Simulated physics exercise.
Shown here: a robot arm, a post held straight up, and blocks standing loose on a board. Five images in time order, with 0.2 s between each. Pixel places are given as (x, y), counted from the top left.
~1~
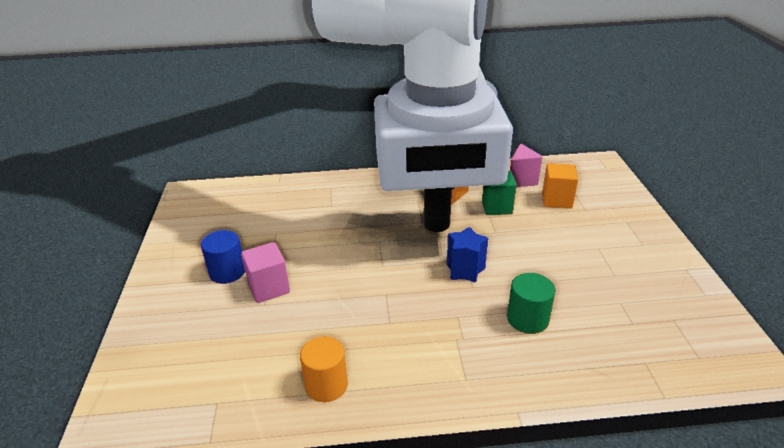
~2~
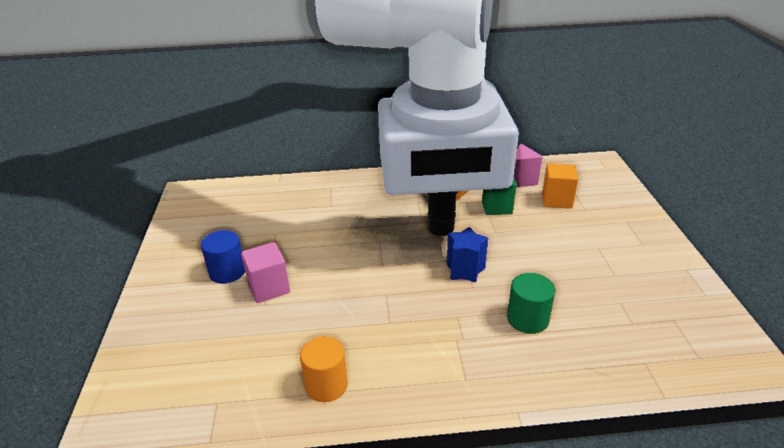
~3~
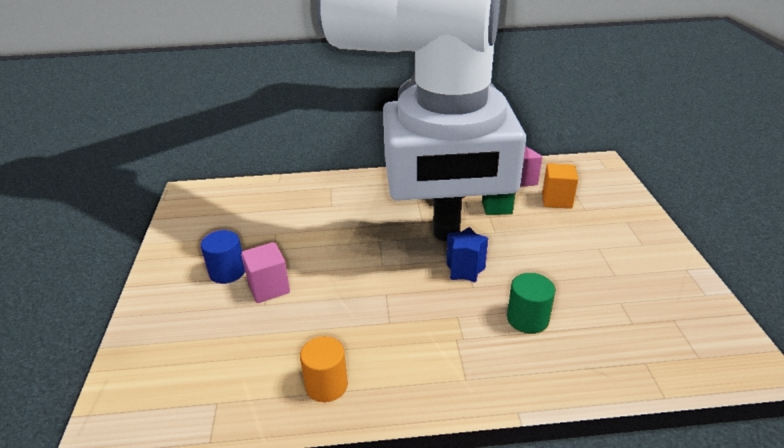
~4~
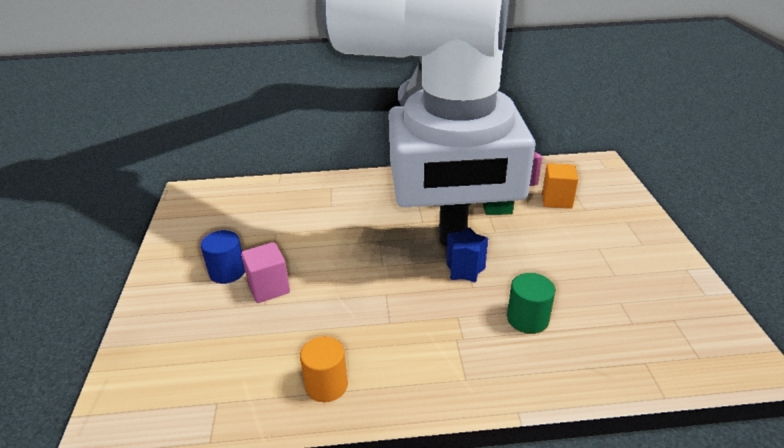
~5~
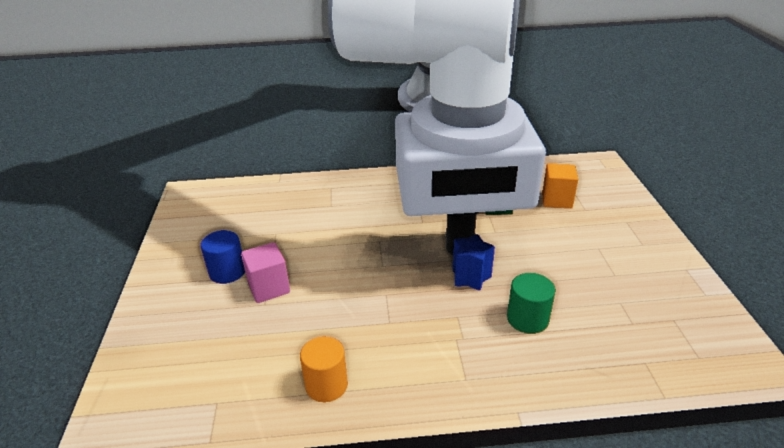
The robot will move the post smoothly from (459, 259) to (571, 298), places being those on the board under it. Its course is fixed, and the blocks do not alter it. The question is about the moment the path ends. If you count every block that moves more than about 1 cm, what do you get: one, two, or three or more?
Count: One.
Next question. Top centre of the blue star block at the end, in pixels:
The spot you're after is about (490, 259) in the image.
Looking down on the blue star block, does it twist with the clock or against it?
It goes round the way clock hands do.
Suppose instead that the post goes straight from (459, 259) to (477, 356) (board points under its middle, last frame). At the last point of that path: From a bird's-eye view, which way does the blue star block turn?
It turns round anticlockwise.
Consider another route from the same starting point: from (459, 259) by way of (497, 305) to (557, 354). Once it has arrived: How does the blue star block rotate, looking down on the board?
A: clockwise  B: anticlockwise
My pick is A.
The first path, step by step. One third of the way, post at (496, 261); blue star block at (488, 258), turned 45° clockwise.
Two thirds of the way, post at (534, 274); blue star block at (490, 259), turned 60° clockwise.
At the end, post at (573, 288); blue star block at (490, 259), turned 60° clockwise; green round block still.
